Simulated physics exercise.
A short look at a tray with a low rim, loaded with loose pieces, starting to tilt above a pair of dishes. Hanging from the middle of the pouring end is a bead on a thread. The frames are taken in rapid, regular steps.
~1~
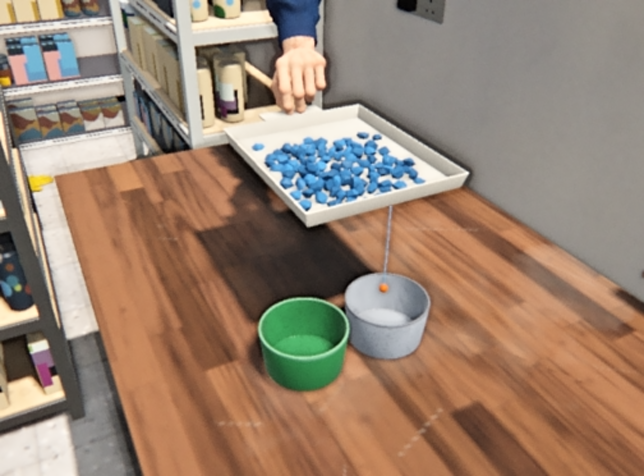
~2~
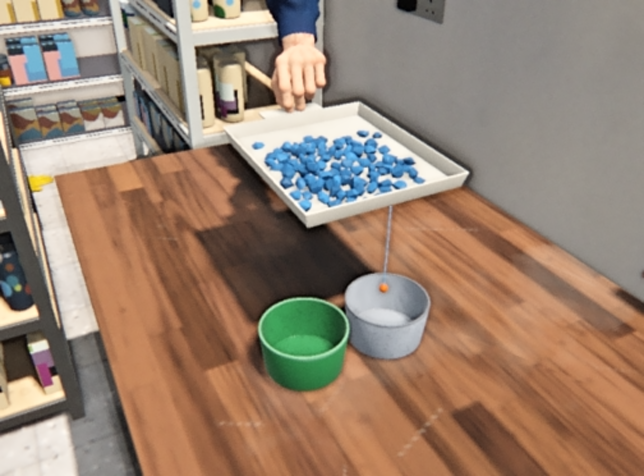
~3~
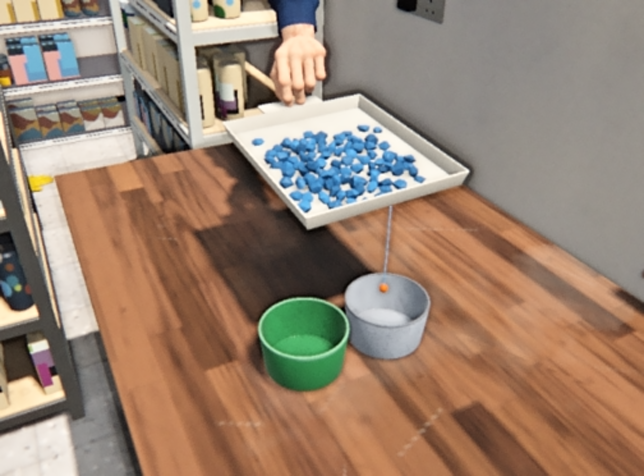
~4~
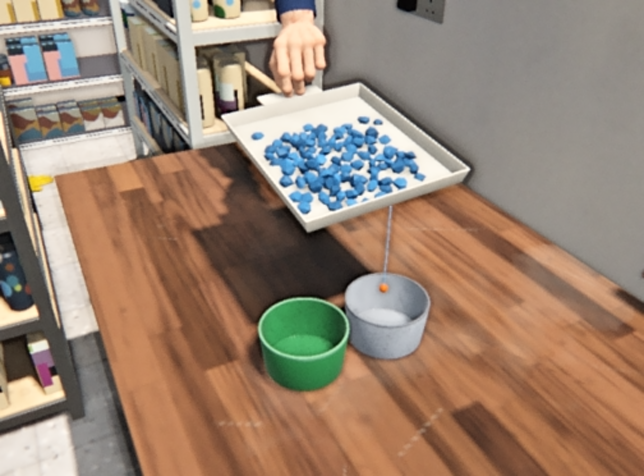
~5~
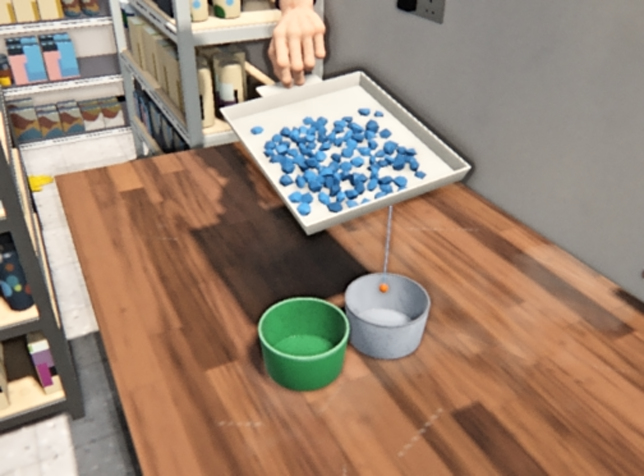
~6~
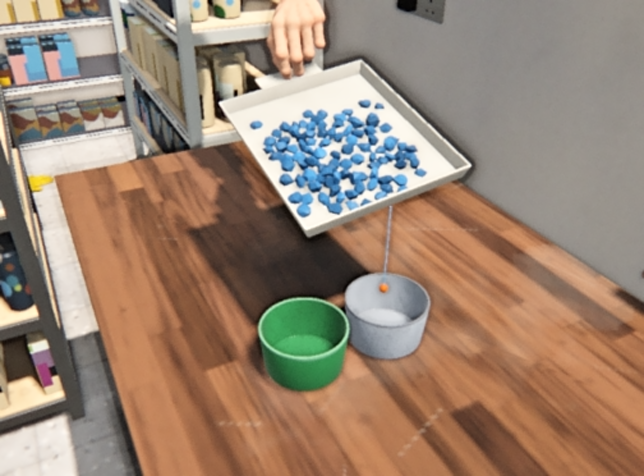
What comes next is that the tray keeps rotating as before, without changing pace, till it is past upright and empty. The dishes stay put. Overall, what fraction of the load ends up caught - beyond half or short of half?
Beyond half.
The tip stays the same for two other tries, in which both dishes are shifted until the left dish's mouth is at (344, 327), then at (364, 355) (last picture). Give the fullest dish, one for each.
Result, try one: The dish further left; try two: The dish further left.
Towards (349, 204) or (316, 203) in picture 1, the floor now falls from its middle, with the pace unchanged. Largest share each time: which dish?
Going by the two slopes in order, it's the left-side one and then the left-side one.
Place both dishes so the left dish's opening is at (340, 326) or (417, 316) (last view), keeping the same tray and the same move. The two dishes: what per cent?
The first try yields 80% and the second yields 0%.
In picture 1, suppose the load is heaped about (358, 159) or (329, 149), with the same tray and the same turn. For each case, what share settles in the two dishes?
In order, 80 % then 80 %.
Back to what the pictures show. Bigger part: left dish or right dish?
More winds up in the leftward dish.
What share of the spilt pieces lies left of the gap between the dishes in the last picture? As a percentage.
It comes to about 20 percent.
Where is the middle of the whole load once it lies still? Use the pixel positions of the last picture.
It settles centred around (312, 355).
Soon after the last picture, tray tipped steeply; nearly all on the tray; a stray few in the air.
A little later, tray tipped right over; about a third on the tray; about half in the left dish; a small part outside both; about a quarter in the air.
Later still, tray tipped past a quarter turn; most in the left dish; a stray few in the right dish; about a quarter outside both.
At rest, tray tipped past a quarter turn; most in the left dish; a stray few in the right dish; about a quarter outside both.
